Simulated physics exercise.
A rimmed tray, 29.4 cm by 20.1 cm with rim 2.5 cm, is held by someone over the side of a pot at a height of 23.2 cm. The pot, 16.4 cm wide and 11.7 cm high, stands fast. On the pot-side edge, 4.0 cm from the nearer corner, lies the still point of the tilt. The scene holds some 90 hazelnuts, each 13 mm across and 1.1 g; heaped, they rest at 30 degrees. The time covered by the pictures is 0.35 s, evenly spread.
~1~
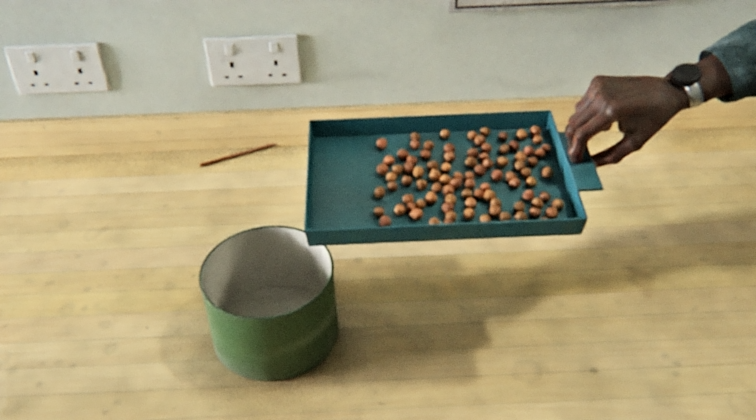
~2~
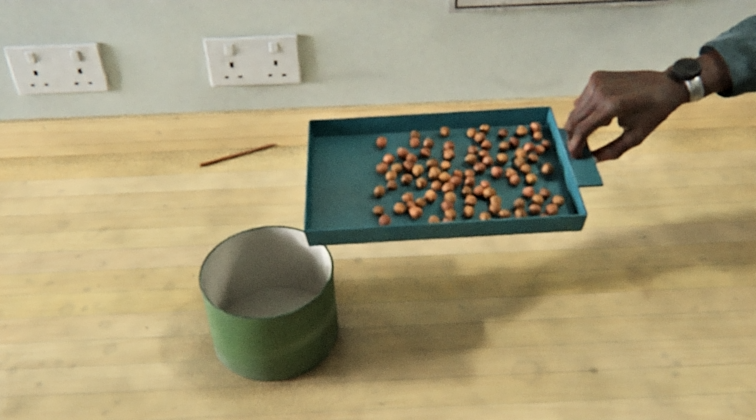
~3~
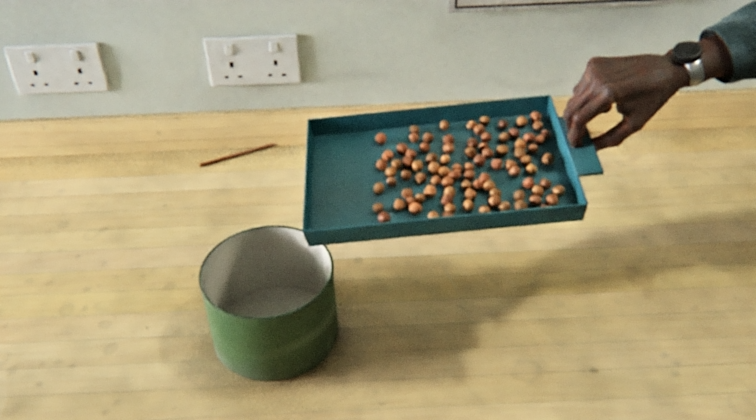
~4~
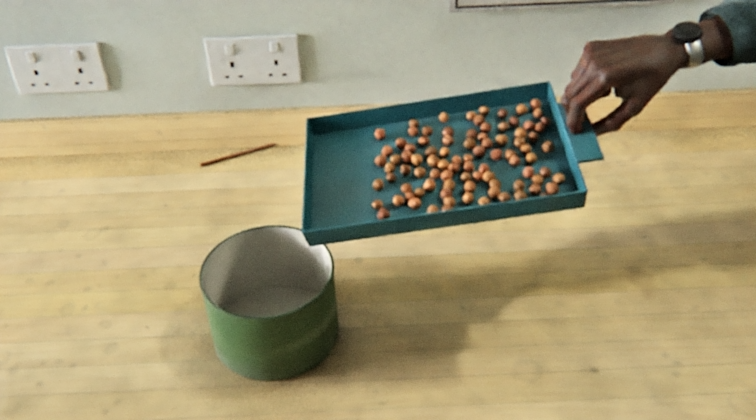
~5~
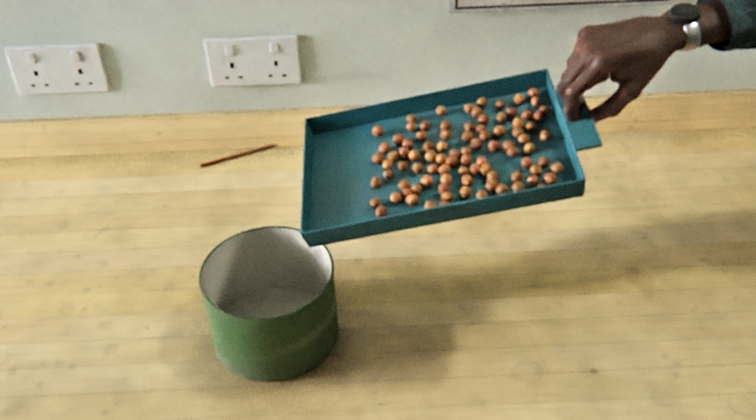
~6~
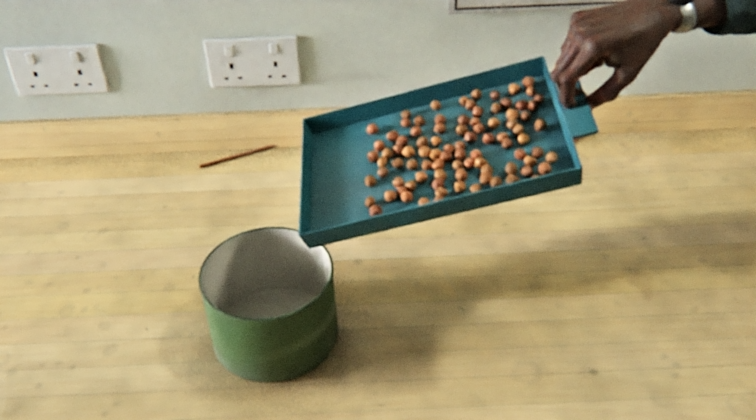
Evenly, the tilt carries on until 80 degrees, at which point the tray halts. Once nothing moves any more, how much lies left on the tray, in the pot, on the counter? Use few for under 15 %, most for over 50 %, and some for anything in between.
Left on the tray: Most, pot: Few, counter: Few.
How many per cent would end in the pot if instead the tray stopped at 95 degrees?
Estimated share: About 65 %.
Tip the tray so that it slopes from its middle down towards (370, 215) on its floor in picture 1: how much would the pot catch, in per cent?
The share would be about 0 percent.
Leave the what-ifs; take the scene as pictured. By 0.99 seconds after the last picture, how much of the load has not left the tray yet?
It works out to near 100 per cent of the load.
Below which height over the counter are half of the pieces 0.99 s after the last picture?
Roughly 28 centimetres, give or take.
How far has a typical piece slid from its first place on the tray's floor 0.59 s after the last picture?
About 14 cm.
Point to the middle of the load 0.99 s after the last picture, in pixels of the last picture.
At that moment the load's centre is around (310, 177).
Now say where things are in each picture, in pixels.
The first frame shows tray tilt 0 degrees, front corners at (308, 229) and (584, 217); middle of the pieces at (469, 176); pot at (266, 269).
The second frame shows tray tilt 1 degrees, front corners at (307, 229) and (584, 213); middle of the pieces at (469, 174).
The third frame shows tray tilt 4 degrees, front corners at (306, 229) and (584, 202), lowest corner left front; middle of the pieces at (469, 167).
The fourth frame shows tray tilt 8 degrees, front corners at (305, 230) and (584, 189), lowest corner left front; middle of the pieces at (468, 159).
The fifth frame shows tray tilt 11 degrees, front corners at (303, 231) and (582, 178), lowest corner left front; middle of the pieces at (466, 152).
The sixth frame shows tray tilt 15 degrees, front corners at (302, 232) and (578, 166), lowest corner left front; middle of the pieces at (460, 145); pot at (266, 271).
Then, 0.59 s after the last picture, tilt 45 degrees; the tray holds 100 %, the pot 0 %.
Then, 0.99 s after the last picture, tilt 66 degrees; the tray holds 100 %, the pot 0 %.
Then, 1.47 s after the last picture, tilt 80 degrees; the tray holds 95 %, the pot 0 %.
In the end, tray 95 %, pot 0 %, counter 5 %.
